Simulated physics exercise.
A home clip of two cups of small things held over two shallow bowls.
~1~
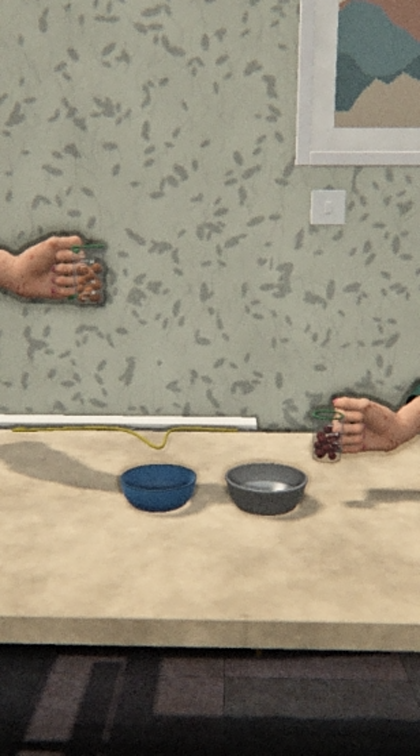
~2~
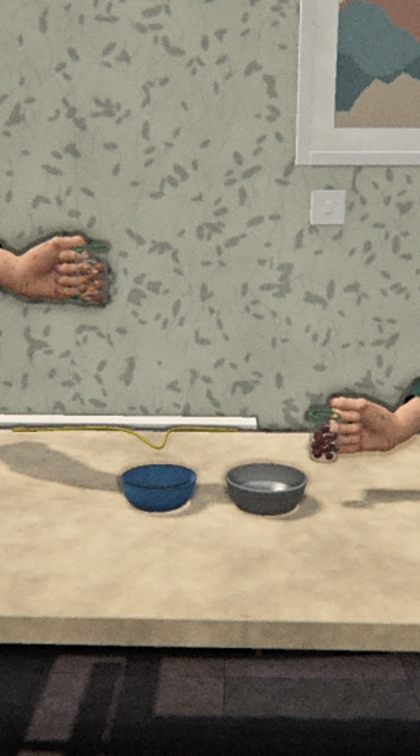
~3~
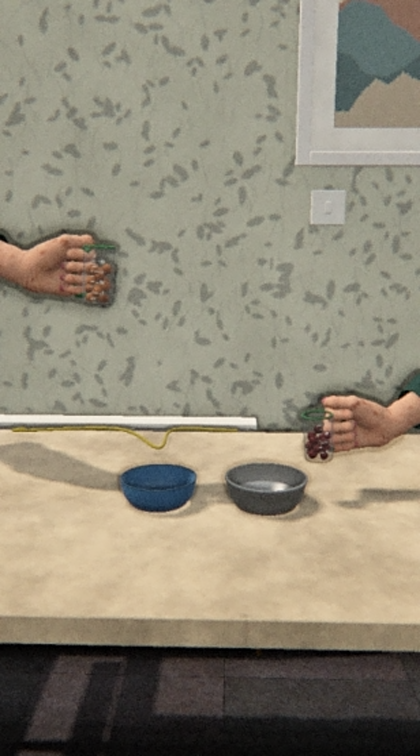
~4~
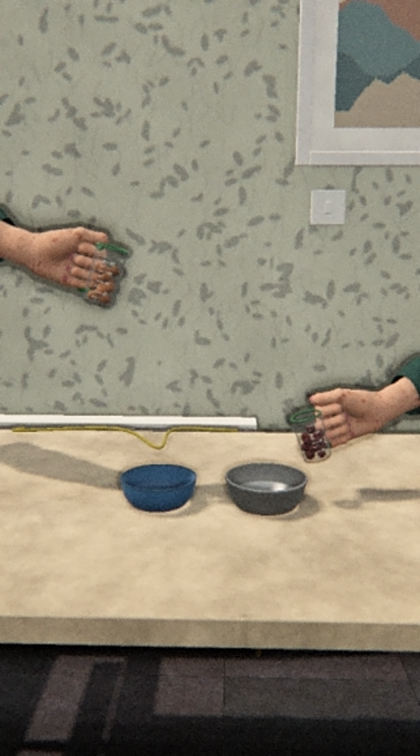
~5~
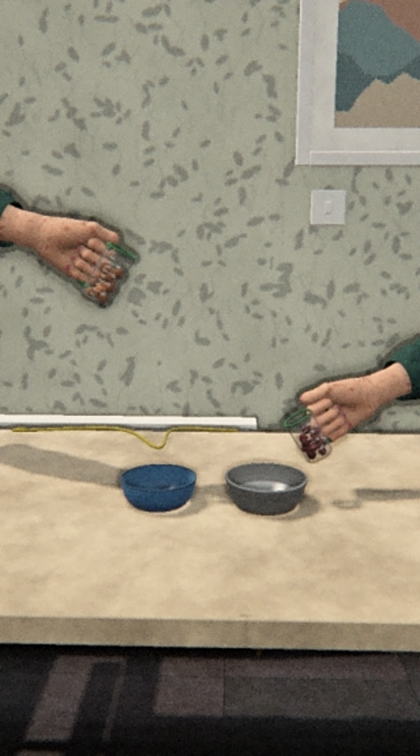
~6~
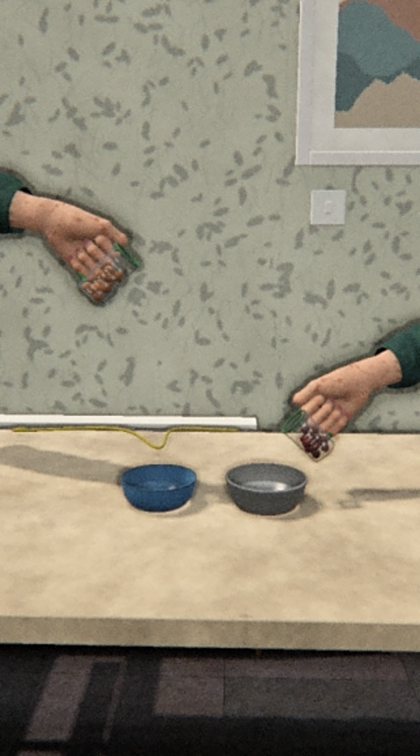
In a room with leaf-patterned grey-green wallpaper, a pale tabletop is seen from the front by a still camera, with a framed picture and a light switch behind it. A blue bowl and a grey bowl sit empty mid-table near a yellow cord, while two hands hold clear cups of hazelnuts, high at left, and dried cherries, lower at right. Both hands edge inward, then steadily tilt their cups together.
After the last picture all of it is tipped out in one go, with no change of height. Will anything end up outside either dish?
The left dish cannot keep them all in; the right one takes them without a loss.
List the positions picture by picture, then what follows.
Left dish near (155, 493), empty; left cup near (89, 275), holding hazelnuts, high above its dish; right dish near (269, 494), empty; right cup near (328, 437), holding dried cherries, just above its dish, in the first picture.
Left cup near (92, 275), upright; right cup near (325, 437), upright, in the second picture.
Left cup near (98, 275), tipped 4°; right cup near (318, 437), tipped 4°, in the third picture.
Left cup near (105, 275), tipped 17°; right cup near (312, 437), tipped 17°, in the fourth picture.
Left cup near (108, 275), tipped 31°; right cup near (309, 437), tipped 31°, in the fifth picture.
Left dish near (155, 493); left cup near (108, 275), tipped 45°; right dish near (269, 494); right cup near (309, 437), tipped 45°, in the sixth picture.
Then, 0.23 s on from there, left, the whole lot still in the cup; right, the whole lot still in the cup.
Then, 0.53 s on from there, left, the whole lot still in the cup; right, the whole lot still in the cup.
Then, 0.84 s on from there, left, all but a few still in the cup, a little in the dish; right, the whole lot still in the cup.
In the end, left, near two thirds in the dish, near a quarter outside the dish; right, the whole lot in the dish, none at all outside the dish.
